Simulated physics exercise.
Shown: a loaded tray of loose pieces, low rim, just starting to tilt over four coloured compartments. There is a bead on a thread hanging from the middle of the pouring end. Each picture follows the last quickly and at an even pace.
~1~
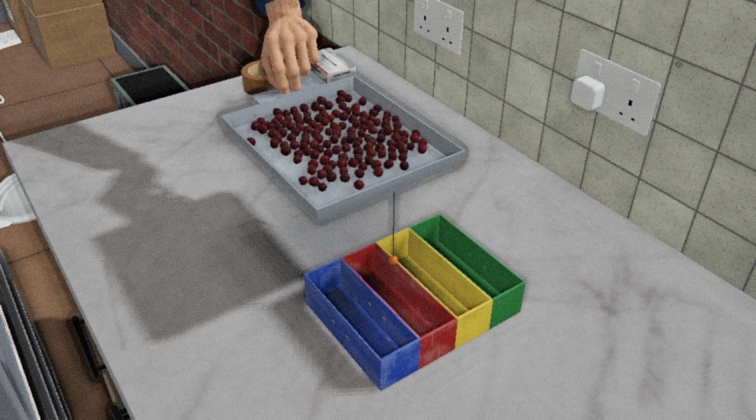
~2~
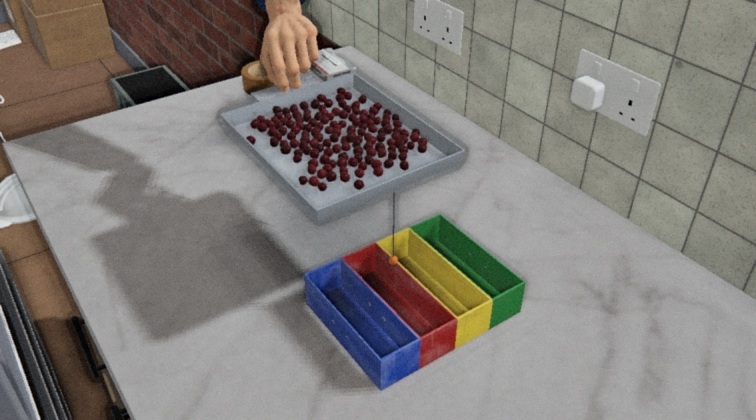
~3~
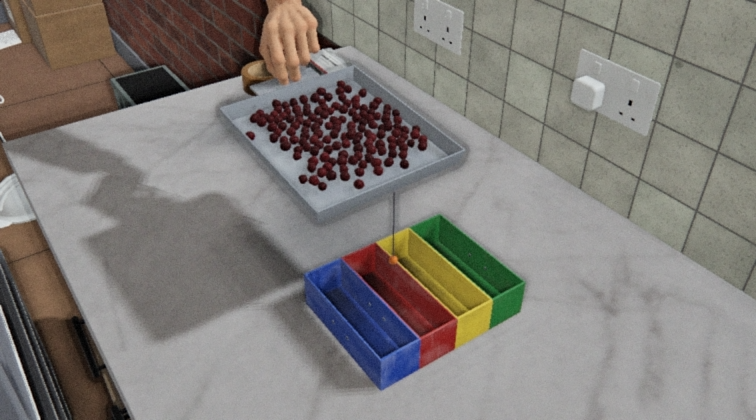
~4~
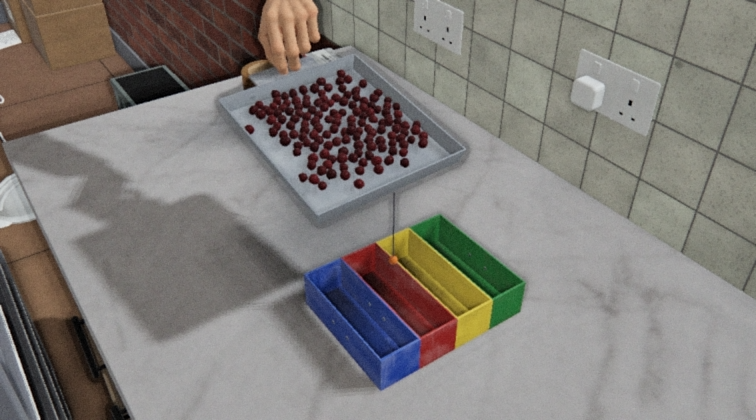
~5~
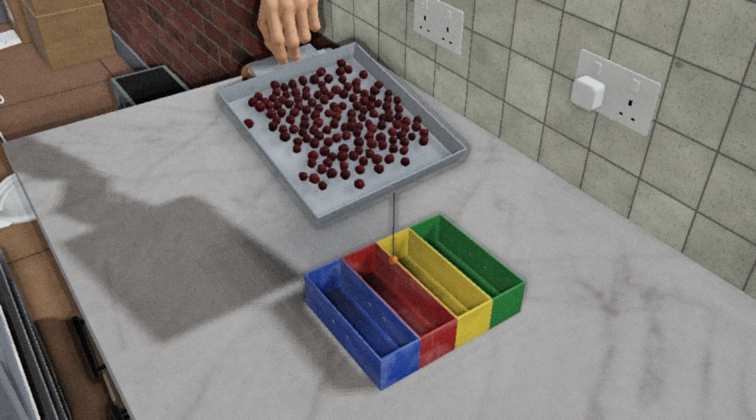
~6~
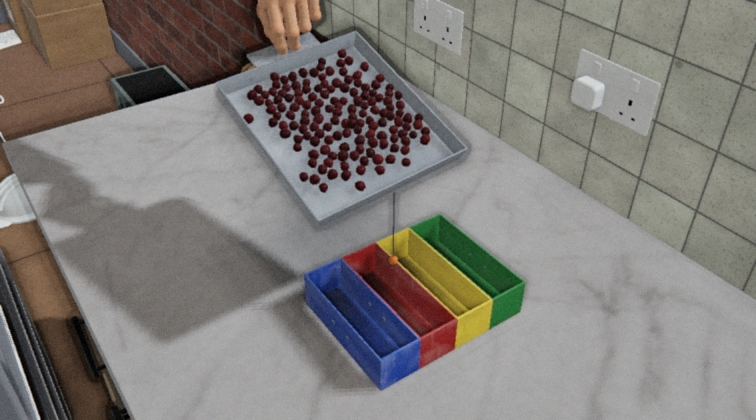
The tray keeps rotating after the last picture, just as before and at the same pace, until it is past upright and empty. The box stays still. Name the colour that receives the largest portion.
Blue.
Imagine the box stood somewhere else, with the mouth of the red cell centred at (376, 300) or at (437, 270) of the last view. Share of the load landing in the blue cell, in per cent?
40 %, then 20 %.
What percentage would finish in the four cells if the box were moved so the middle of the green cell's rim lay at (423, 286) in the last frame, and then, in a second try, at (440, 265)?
In order: 90 per cent and 100 per cent.
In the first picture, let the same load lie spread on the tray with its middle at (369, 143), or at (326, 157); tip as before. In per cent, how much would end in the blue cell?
First try 30 %, second try 40 %.
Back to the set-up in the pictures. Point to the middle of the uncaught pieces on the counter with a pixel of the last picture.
Approximately (333, 379).
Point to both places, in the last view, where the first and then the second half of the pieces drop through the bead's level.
The first part passes (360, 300); everything after passes (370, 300).
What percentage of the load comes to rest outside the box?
Roughly 30 percent of the load.
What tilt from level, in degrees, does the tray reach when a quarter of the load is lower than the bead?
Around 110° of tilt.
Just after the last frame, tray tipped steeply; every one on the tray.
A moment on, tray tipped right over; almost all on the tray; just a few in the blue cell; just a few falling or outside the box.
Further on, tray tipped past a quarter turn; roughly a third in the blue cell; roughly a quarter in the red cell; about a tenth in the yellow cell; just a few in the green cell; roughly a third falling or outside the box.
When it is over, tray tipped past a quarter turn; roughly a third in the blue cell; roughly a quarter in the red cell; about a tenth in the yellow cell; just a few in the green cell; roughly a third outside the box.
